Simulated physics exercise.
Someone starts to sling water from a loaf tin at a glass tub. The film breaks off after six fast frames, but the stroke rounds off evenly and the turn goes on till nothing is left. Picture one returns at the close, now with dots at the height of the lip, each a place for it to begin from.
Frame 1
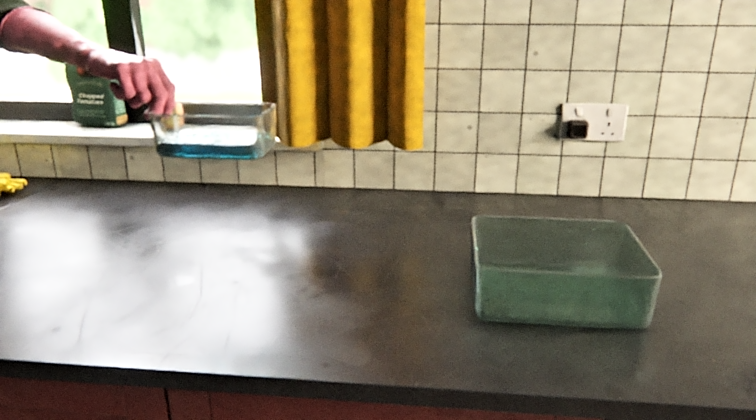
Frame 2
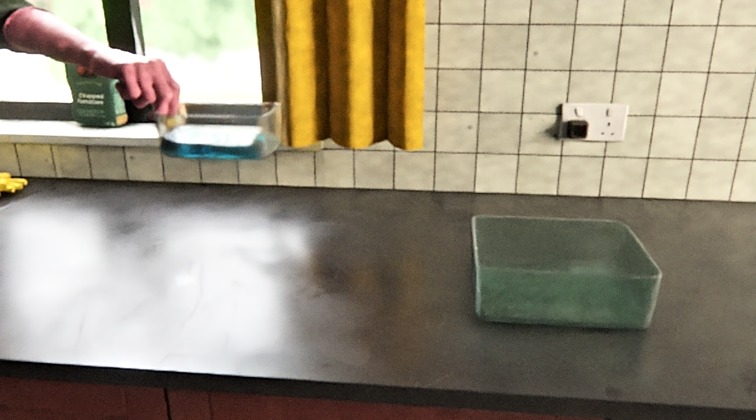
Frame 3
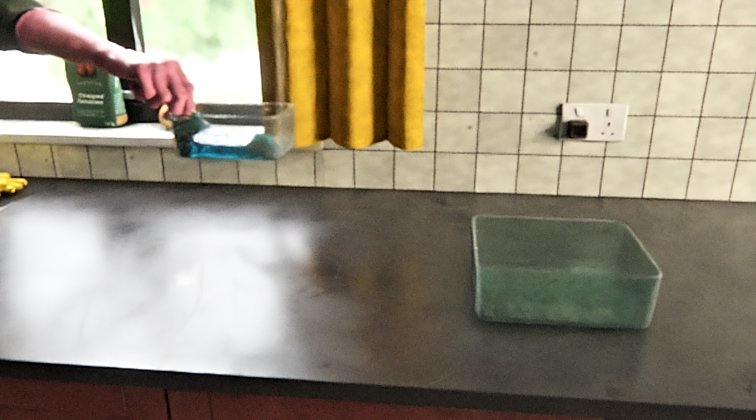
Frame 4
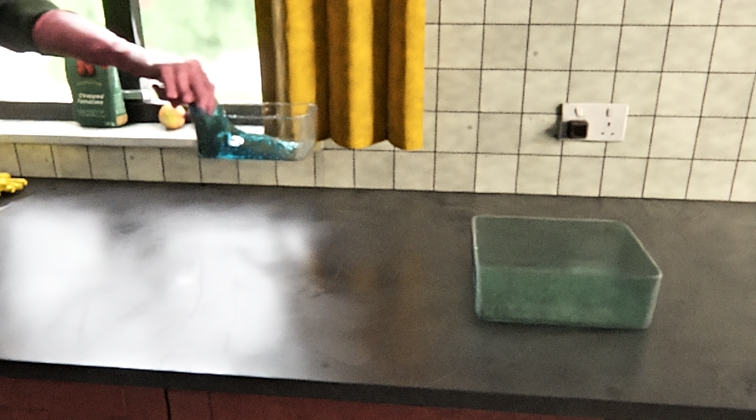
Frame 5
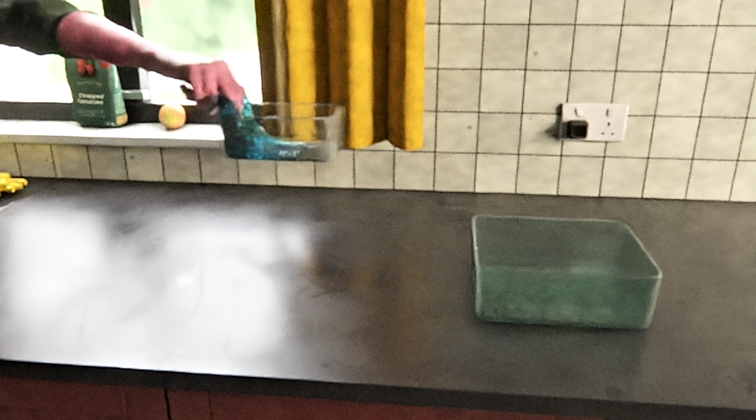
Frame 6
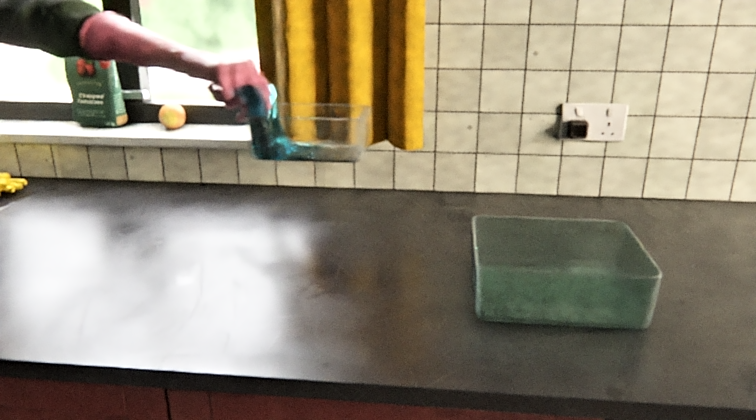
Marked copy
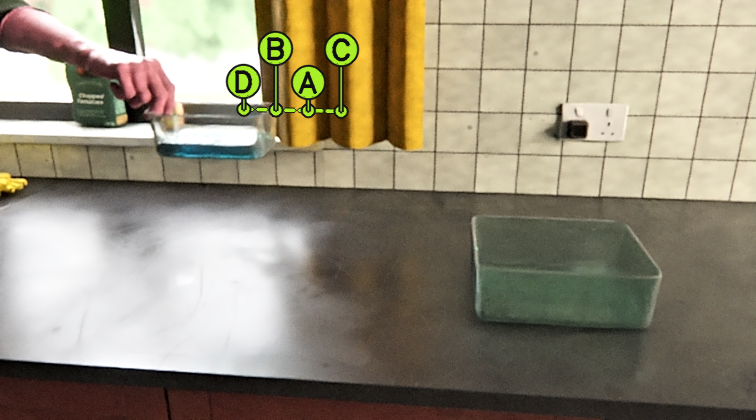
A hand carrying a clear glass loaf tin rightward above a dark worktop, its blue water surging up the left end.
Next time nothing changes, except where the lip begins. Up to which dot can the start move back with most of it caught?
Take C.
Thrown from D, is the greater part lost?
Yes.
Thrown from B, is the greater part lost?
Yes, it does.
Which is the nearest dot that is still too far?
Here it is dot A.
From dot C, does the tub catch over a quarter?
Yes.
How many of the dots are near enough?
One of them.
On the marked copy, A at (308, 110); B at (275, 110); C at (341, 111); D at (243, 109).
If A is chosen, about 21 % lands in the tub, 69 % falls short and 10 % goes beside or beyond.
If B is chosen, about 12 % lands in the tub, 81 % falls short and 8 % goes beside or beyond.
If C is chosen, about 74 % lands in the tub, 13 % falls short and 13 % goes beside or beyond.
If D is chosen, about 9 % lands in the tub, 84 % falls short and 7 % goes beside or beyond.
